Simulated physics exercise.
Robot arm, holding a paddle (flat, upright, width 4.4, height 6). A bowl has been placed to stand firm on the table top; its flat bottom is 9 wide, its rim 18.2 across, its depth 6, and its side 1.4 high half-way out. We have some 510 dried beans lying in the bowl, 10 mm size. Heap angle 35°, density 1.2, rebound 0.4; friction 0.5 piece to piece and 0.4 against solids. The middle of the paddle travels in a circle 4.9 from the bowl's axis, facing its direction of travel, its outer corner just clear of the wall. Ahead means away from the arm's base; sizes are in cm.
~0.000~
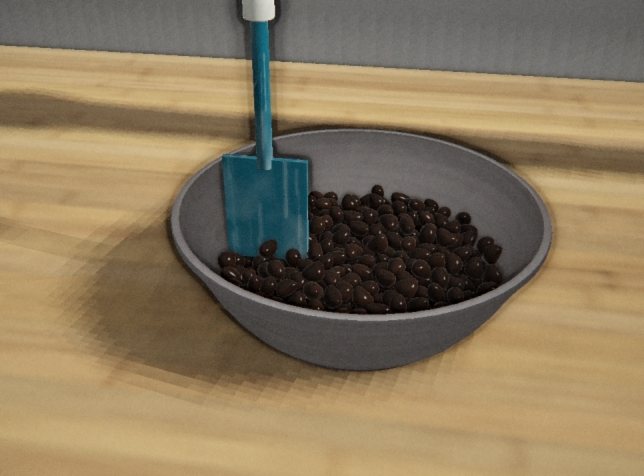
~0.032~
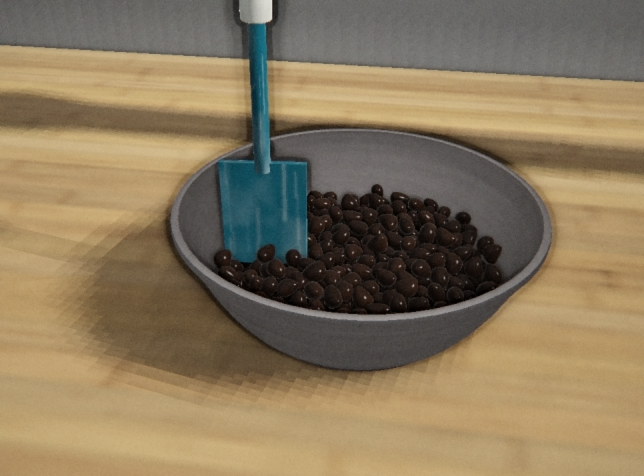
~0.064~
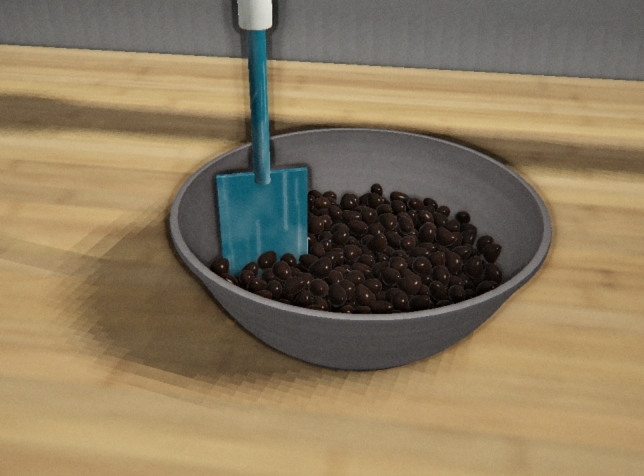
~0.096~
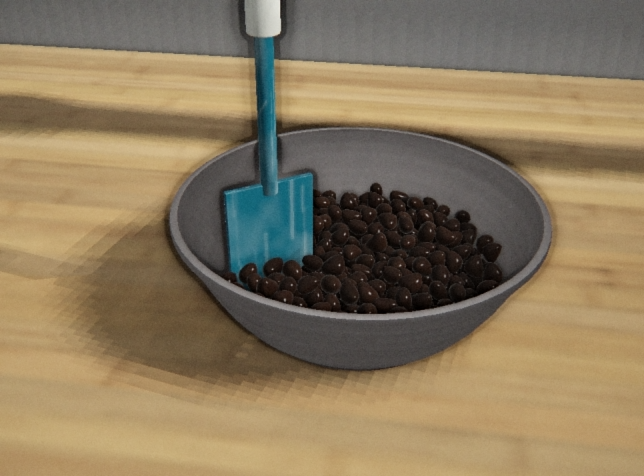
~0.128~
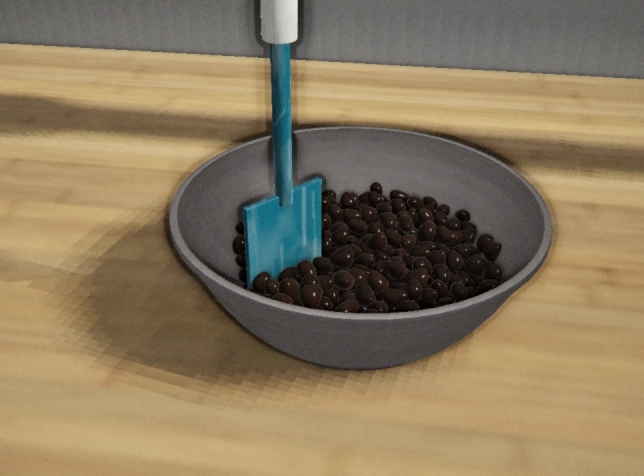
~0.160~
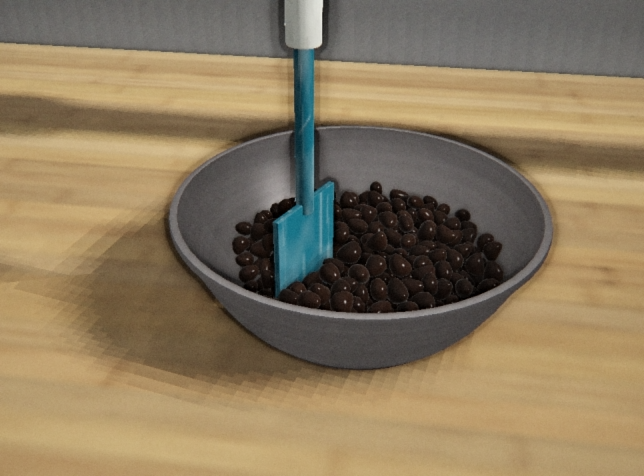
A blue paddle with a white handle stands upright at the left side of a grey bowl of dark beans on a wooden surface, its flat face showing. It shifts slightly left, then sweeps right and toward the viewer through the beans, turning until its blade looks narrower, while the bowl stays still.
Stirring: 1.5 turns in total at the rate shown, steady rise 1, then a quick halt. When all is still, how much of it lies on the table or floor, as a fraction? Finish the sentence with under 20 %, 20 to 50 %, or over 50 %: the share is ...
The share is under 20 %.
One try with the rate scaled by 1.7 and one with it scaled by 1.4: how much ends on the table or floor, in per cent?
About 30 and 20 per cent.
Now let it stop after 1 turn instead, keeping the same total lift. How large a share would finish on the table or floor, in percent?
Then roughly 10 percent.
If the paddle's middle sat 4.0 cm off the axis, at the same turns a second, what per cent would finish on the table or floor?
Then some 10 percent.
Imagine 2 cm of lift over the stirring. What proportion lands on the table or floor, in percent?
Result: Roughly 10 %.
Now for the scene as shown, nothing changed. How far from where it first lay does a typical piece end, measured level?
Something near 4 cm, measured level.
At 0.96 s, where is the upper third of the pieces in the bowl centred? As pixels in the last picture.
(362, 299).
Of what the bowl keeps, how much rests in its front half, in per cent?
Close to 45 in a hundred.
By 0.56 s, 252° round, highest piece 8 above the table; 487 in the bowl, 18 on the table or floor, 9 in flight or on the tool.
By 0.96 s, 78° round, highest piece 8 above the table; 457 in the bowl, 53 on the table or floor, 4 in flight or on the tool.
By 1.35 s, 180° round, highest piece 6 above the table; 445 in the bowl, 69 on the table or floor.
By 2.05 s, 180° round, highest piece 6 above the table; 445 in the bowl, 69 on the table or floor.
Final count, 445 in the bowl, 69 on the table or floor. That is 13 % on the table or floor.
